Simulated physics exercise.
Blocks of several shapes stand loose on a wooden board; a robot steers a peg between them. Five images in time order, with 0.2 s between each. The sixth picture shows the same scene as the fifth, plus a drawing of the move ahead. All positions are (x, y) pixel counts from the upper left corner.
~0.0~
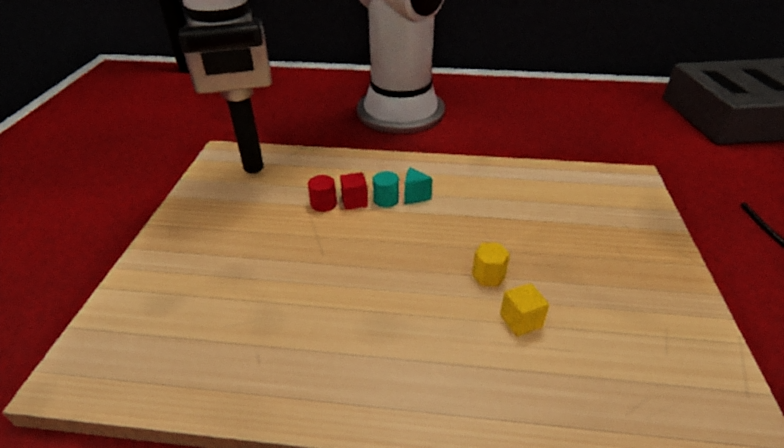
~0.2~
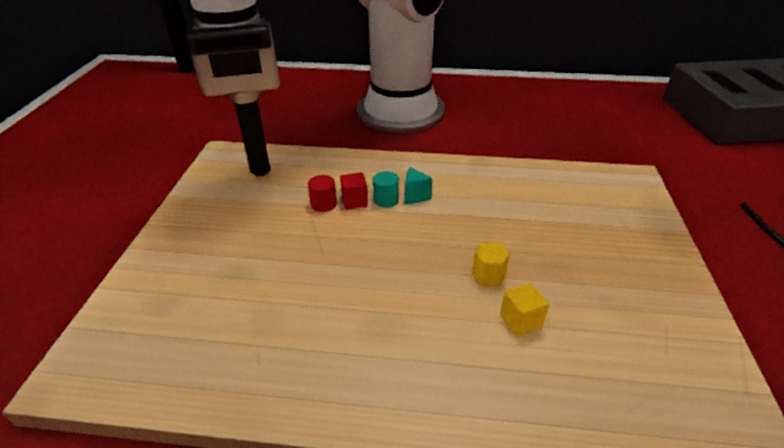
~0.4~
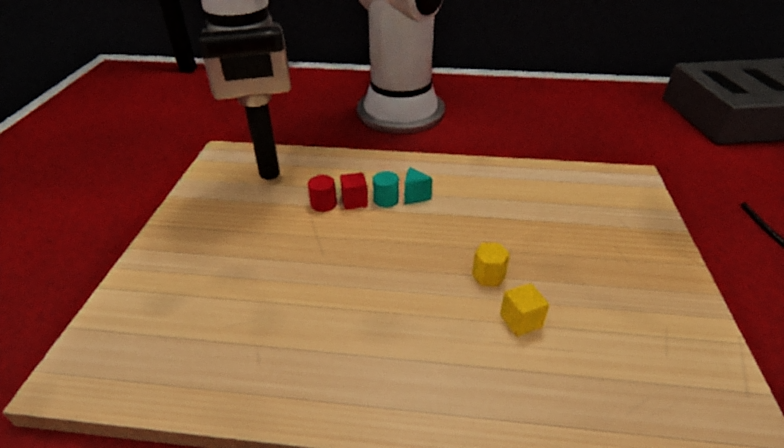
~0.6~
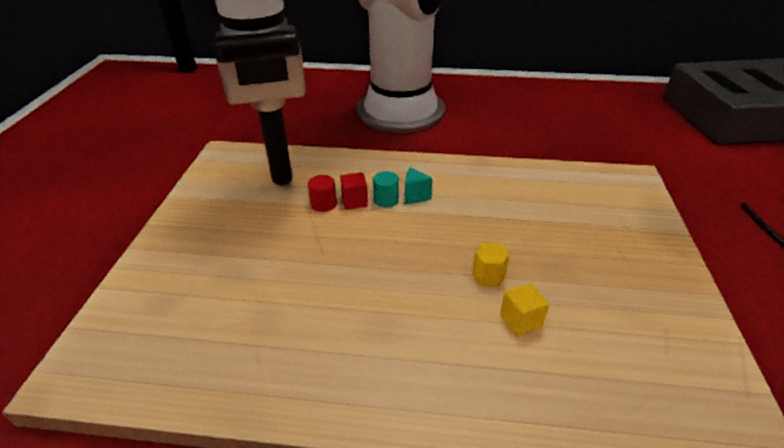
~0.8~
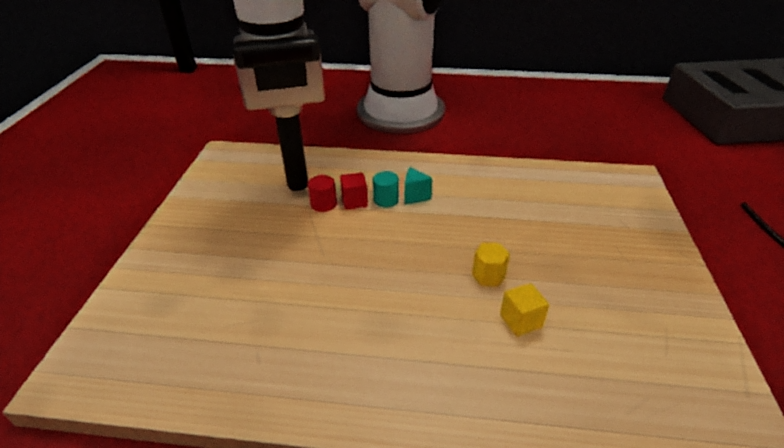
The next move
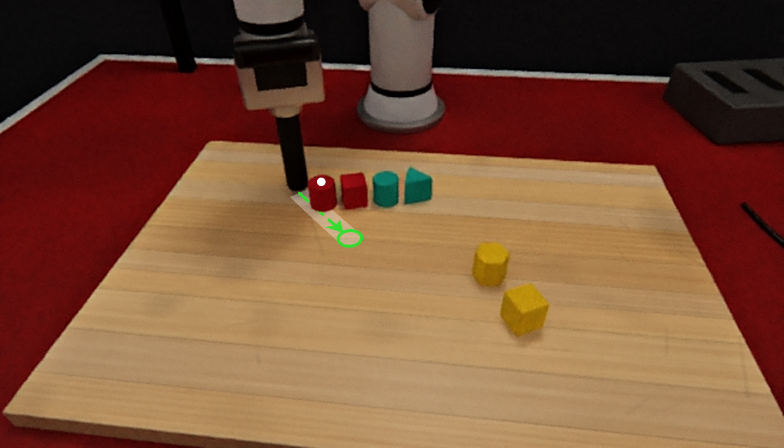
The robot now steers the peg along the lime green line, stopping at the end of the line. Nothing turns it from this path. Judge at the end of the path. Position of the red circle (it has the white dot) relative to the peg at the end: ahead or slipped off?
It lies beside or behind the peg.
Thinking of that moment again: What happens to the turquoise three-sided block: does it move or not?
That block stands still.
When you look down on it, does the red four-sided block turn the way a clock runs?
No, that is not how it ends up.
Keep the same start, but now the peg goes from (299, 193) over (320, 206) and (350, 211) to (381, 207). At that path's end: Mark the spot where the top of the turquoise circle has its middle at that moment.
Its top face will be centred at roughly (413, 165).
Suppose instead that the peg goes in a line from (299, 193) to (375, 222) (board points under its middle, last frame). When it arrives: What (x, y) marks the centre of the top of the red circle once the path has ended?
The centre of its top will be at (367, 216).
Drawn move, from (299, 193) directly to (350, 238); the dot is on the red circle.
The first path, step by step. One third of the way, peg at (314, 200); red circle at (336, 189); red four-sided block at (358, 180), turned 20° anticlockwise.
Two thirds of the way, peg at (331, 215); red circle at (355, 196); red four-sided block at (365, 180), turned 40° anticlockwise; turquoise circle at (393, 175).
At the end, peg at (349, 231); red circle at (360, 198); red four-sided block at (365, 180), turned 40° anticlockwise; turquoise circle at (393, 175); turquoise three-sided block still.
